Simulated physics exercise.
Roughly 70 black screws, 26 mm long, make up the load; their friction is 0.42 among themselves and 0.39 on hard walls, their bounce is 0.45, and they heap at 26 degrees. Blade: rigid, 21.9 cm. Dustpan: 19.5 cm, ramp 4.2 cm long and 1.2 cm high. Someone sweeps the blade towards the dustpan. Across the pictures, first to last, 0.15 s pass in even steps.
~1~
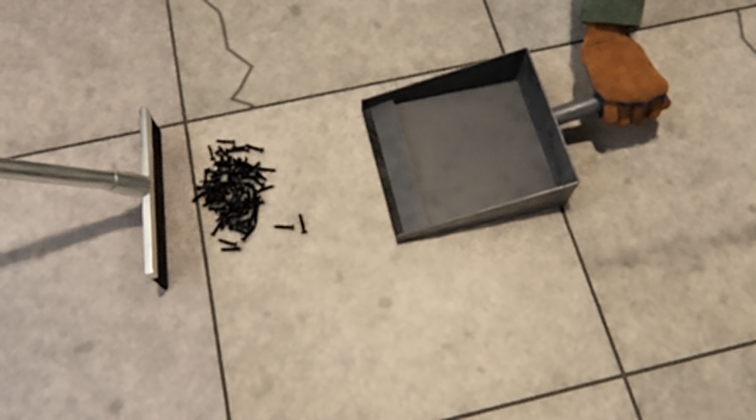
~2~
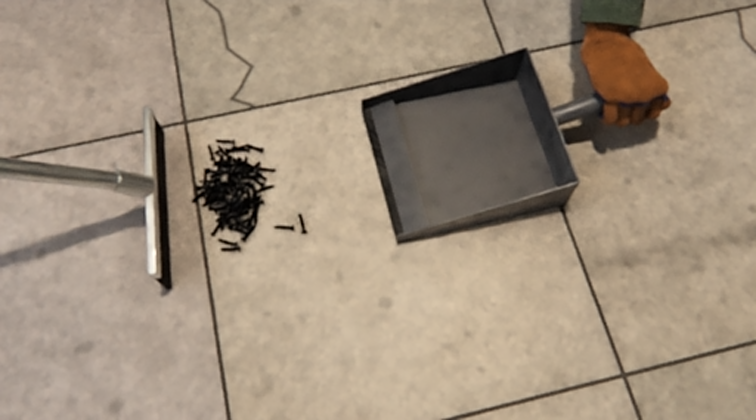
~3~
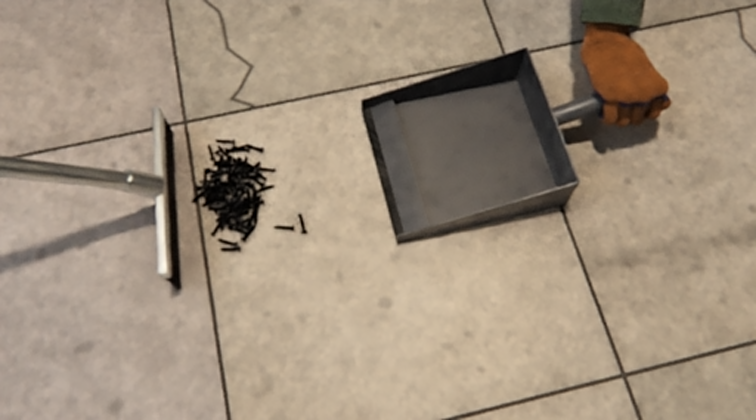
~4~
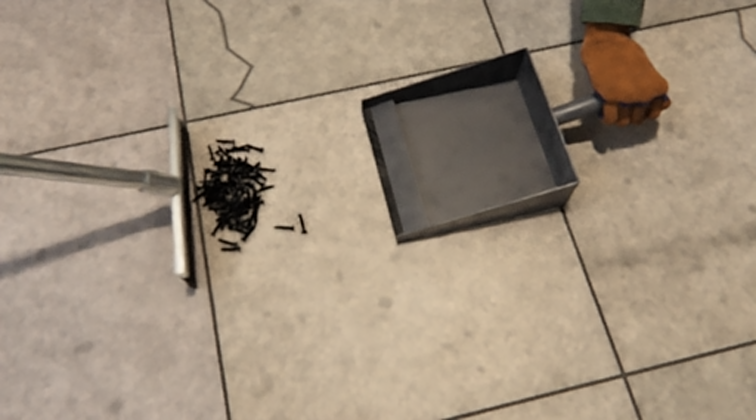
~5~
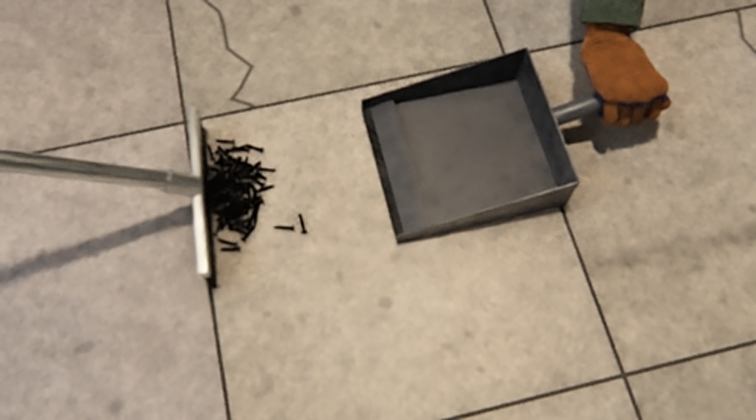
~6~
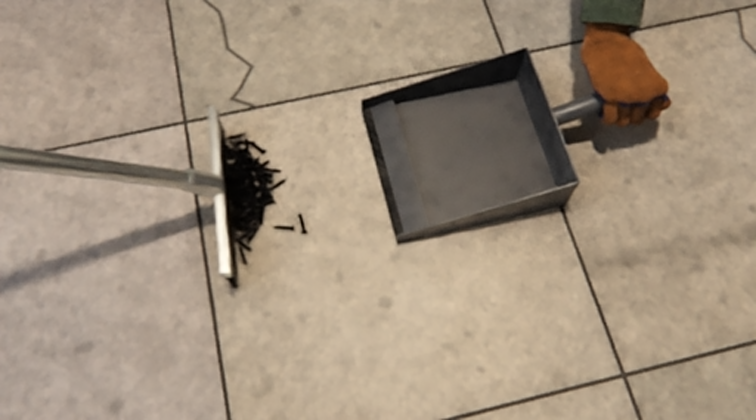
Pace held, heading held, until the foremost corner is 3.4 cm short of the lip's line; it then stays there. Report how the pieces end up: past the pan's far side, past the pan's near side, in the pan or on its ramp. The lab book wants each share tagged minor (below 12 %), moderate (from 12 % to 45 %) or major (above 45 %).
Past the pan's far side: A sprinkling. Past the pan's near side: A sprinkling. In the pan or on its ramp: A solid amount.
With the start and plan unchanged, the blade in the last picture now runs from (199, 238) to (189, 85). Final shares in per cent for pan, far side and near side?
Final per cent - pan 0, far 25, near 0.
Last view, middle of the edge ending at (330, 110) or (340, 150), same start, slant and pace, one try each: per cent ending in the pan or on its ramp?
Close to 20 and 35 percent, in that order.
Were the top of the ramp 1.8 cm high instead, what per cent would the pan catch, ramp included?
20 per cent.
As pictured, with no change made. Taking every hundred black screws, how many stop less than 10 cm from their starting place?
0 %.
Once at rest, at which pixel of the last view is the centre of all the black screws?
I'd put it at about (377, 181).
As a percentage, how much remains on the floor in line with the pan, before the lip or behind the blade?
Roughly 70 percent.
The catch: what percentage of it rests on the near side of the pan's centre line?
Close to 50 %.
Then, 0.11 s after the last picture, middle of the blade 11 cm from the lip; 0 % over the lip, far side 0 %, near side 0 %.
Then, 0.19 s after the last picture, middle of the blade 5 cm from the lip; 0 % over the lip, far side 0 %, near side 5 %.
Then, 0.40 s after the last picture, middle of the blade 4 cm from the lip; 25 % over the lip, far side 5 %, near side 5 %.
In the end, far side 5 %, near side 5 %, pan 25 %, in front of the lip or behind the blade 70 %.
